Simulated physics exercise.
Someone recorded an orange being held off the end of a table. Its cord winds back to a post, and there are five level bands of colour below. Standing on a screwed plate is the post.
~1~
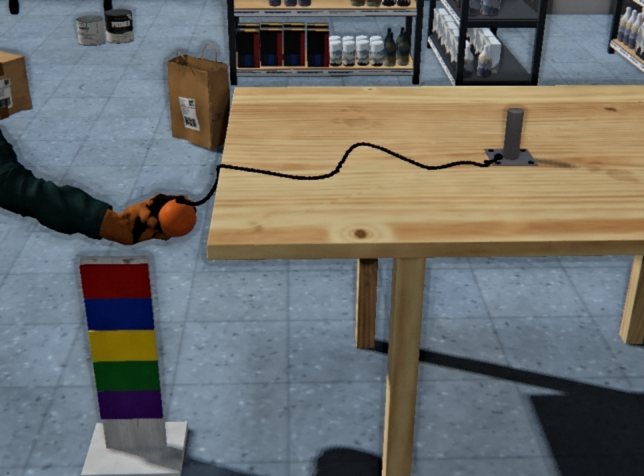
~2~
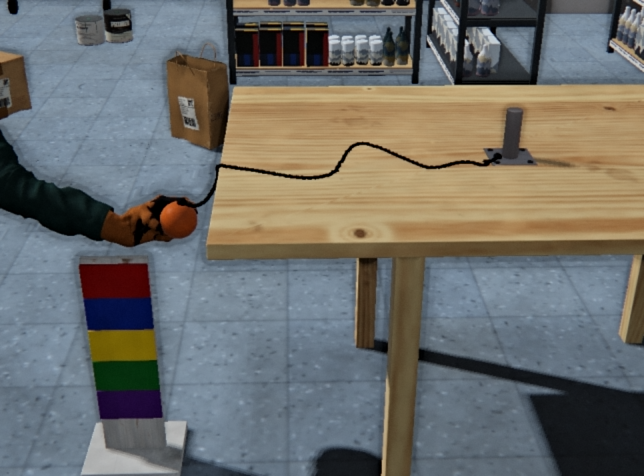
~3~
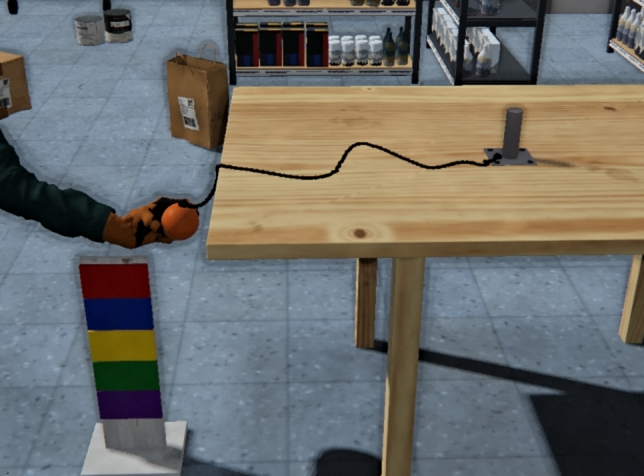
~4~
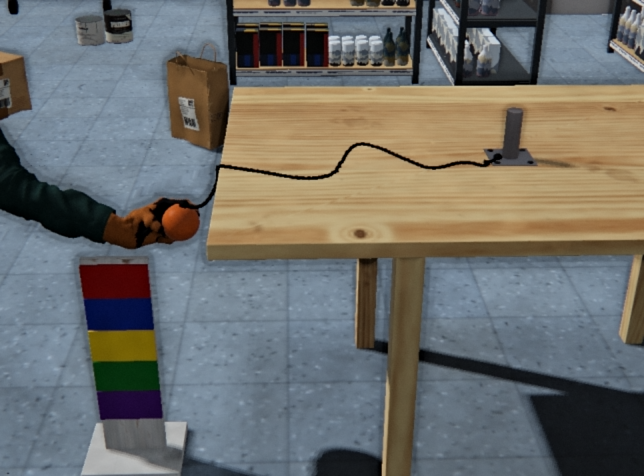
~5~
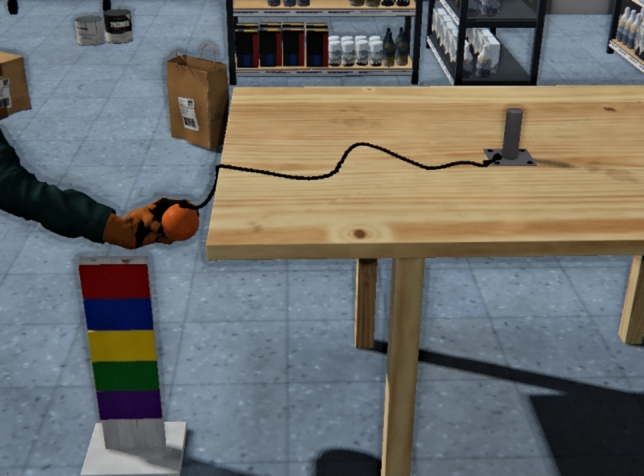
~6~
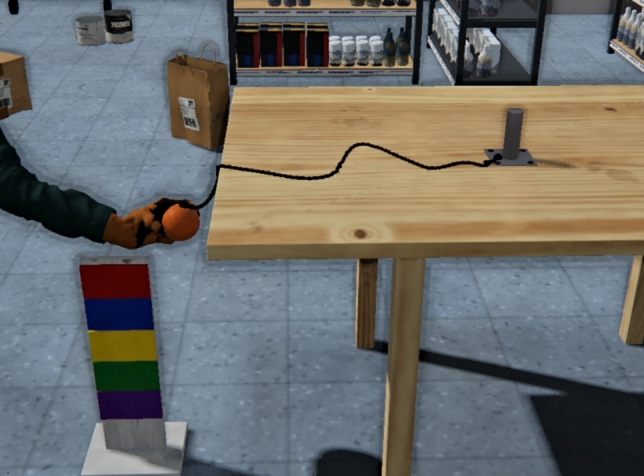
In a room with stocked shelves, a gloved hand at the left holds an orange just off the end of a wooden table, above a stand of red, blue, yellow, green and purple bands. A dark cord winds across the tabletop to a post, and almost nothing moves throughout.
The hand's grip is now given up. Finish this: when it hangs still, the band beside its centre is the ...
When it hangs still, the band beside its centre is the yellow one.
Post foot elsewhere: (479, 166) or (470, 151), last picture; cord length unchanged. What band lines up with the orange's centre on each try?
First try: Green; second try: Green.
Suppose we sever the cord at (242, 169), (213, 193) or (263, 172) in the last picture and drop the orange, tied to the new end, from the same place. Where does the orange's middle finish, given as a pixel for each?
Near (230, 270), (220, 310) and (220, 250).
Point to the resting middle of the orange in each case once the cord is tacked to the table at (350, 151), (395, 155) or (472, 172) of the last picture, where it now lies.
The three spots are (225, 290), (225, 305) and (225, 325), in that order.
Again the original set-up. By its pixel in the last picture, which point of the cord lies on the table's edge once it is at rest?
The spot located at (331, 175) in the last picture.
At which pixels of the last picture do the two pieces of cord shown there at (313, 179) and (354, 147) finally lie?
They end up at (221, 186) and (300, 161).
Soon after, orange near (195, 344); level with yellow.
After that, orange near (259, 333); level with yellow.
And then, orange near (217, 340); level with yellow.
In the end, orange near (227, 339); level with yellow. Its middle rests at the yellow band.
